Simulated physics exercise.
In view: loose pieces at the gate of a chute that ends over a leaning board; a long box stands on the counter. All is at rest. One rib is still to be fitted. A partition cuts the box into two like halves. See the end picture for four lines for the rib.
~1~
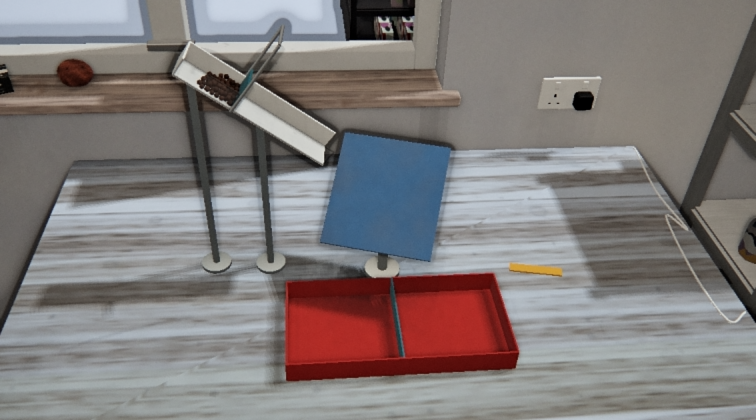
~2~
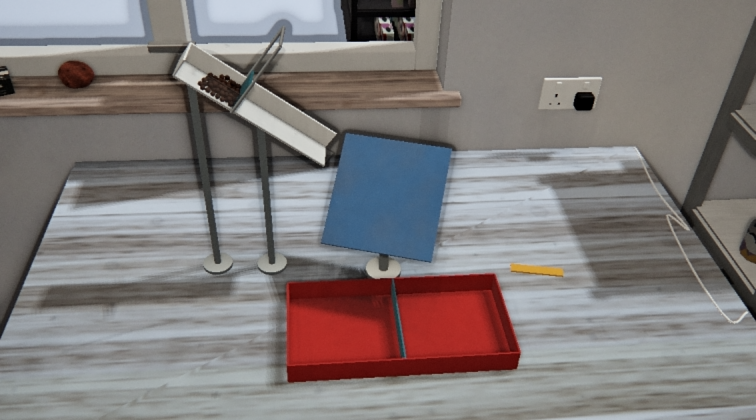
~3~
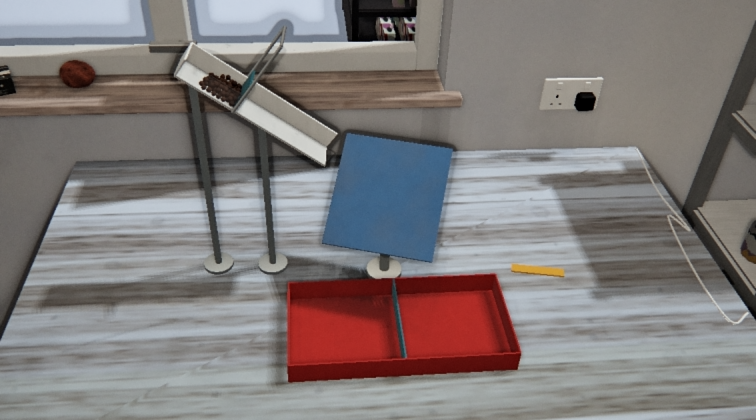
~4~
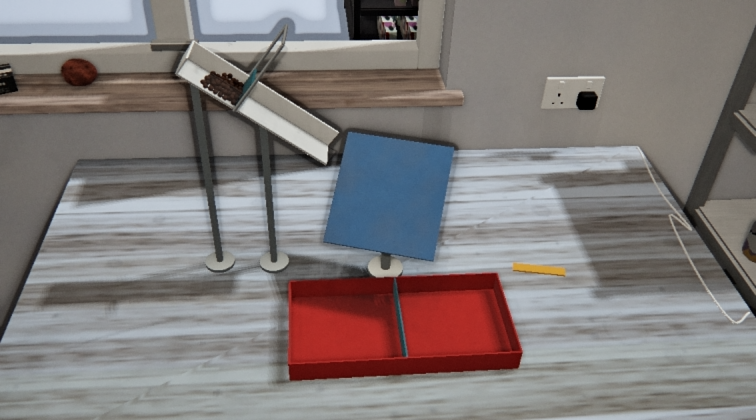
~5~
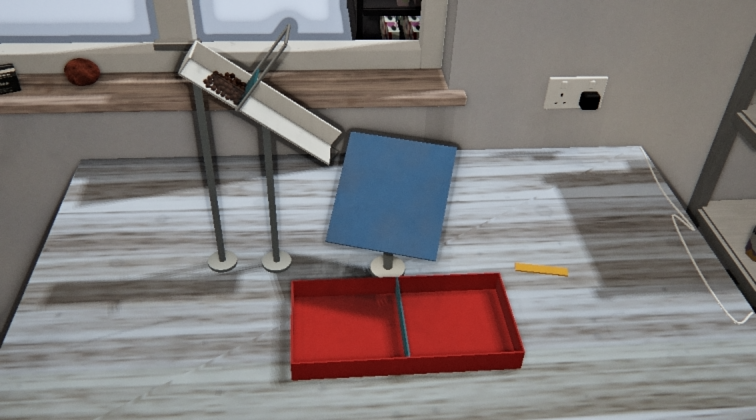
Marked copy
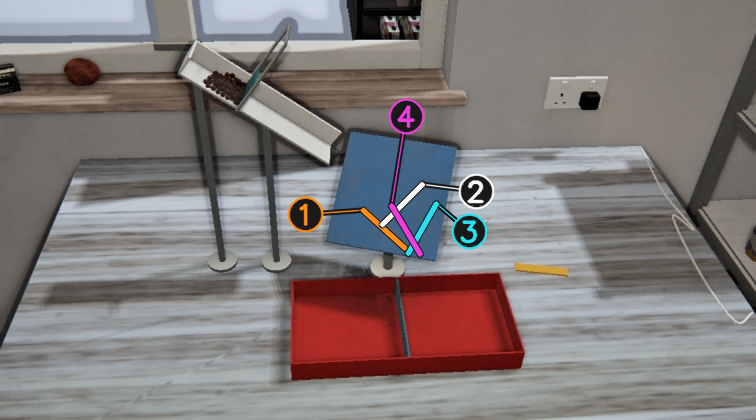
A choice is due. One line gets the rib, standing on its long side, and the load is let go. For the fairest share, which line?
Go for 4.
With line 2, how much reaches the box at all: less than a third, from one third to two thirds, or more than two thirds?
Line 2 gives more than two thirds.
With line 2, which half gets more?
More lands on the left.
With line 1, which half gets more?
Right.
On the marked copy, line 1 from (363, 210) to (404, 248); line 2 from (422, 184) to (382, 224); line 3 from (436, 203) to (408, 253); line 4 from (391, 205) to (420, 254).
With 1, of what is caught, a small part in the left half, most in the right.
With 2, of what is caught, nearly all in the left half, a small part in the right.
With 3, of what is caught, most in the left half, a small part in the right.
With 4, of what is caught, about half in the left half, about half in the right.
